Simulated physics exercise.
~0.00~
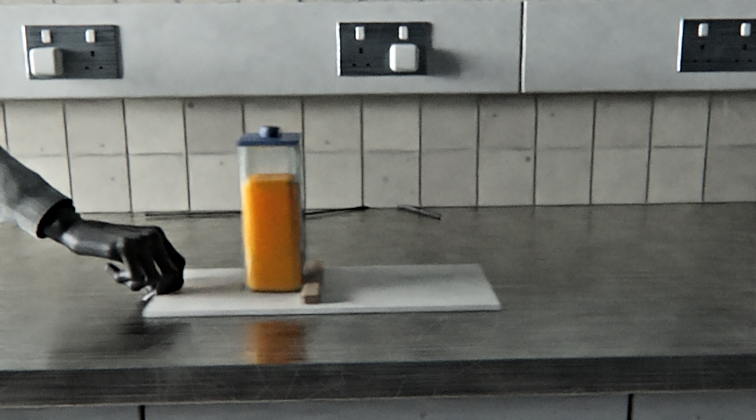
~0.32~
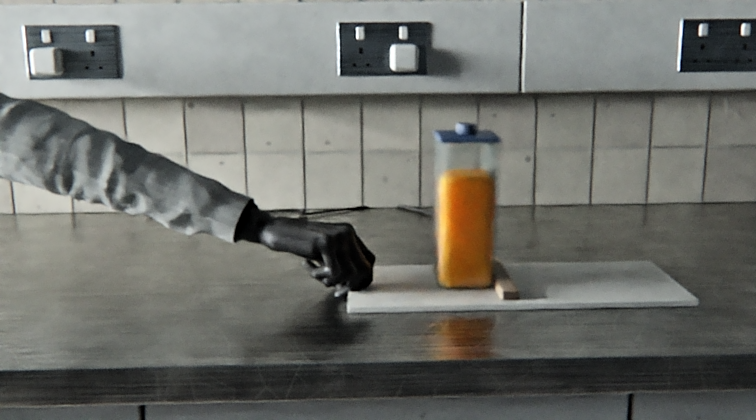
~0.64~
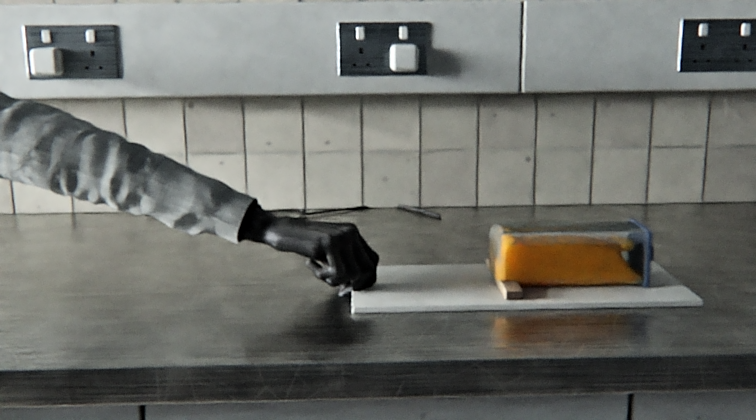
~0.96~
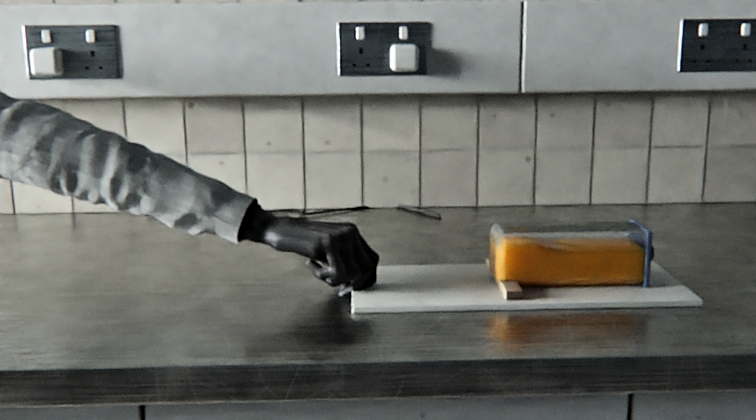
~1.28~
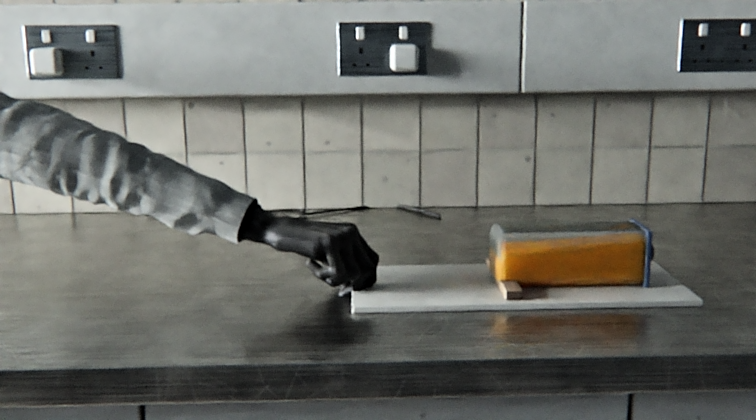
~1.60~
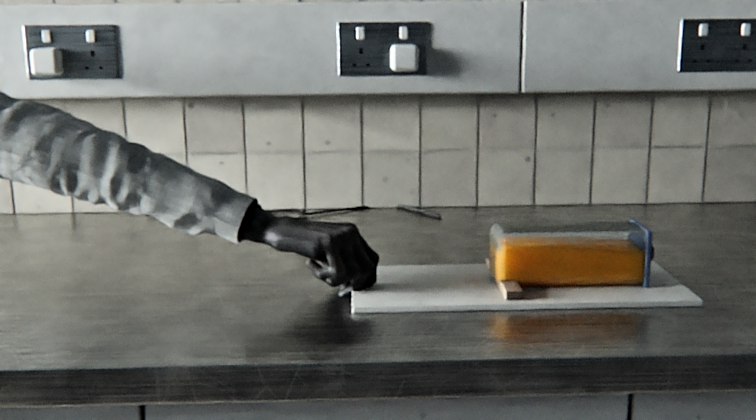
A square bottle of orange juice riding a white board pulled right by a gloved hand, then toppling onto its side and staying there.
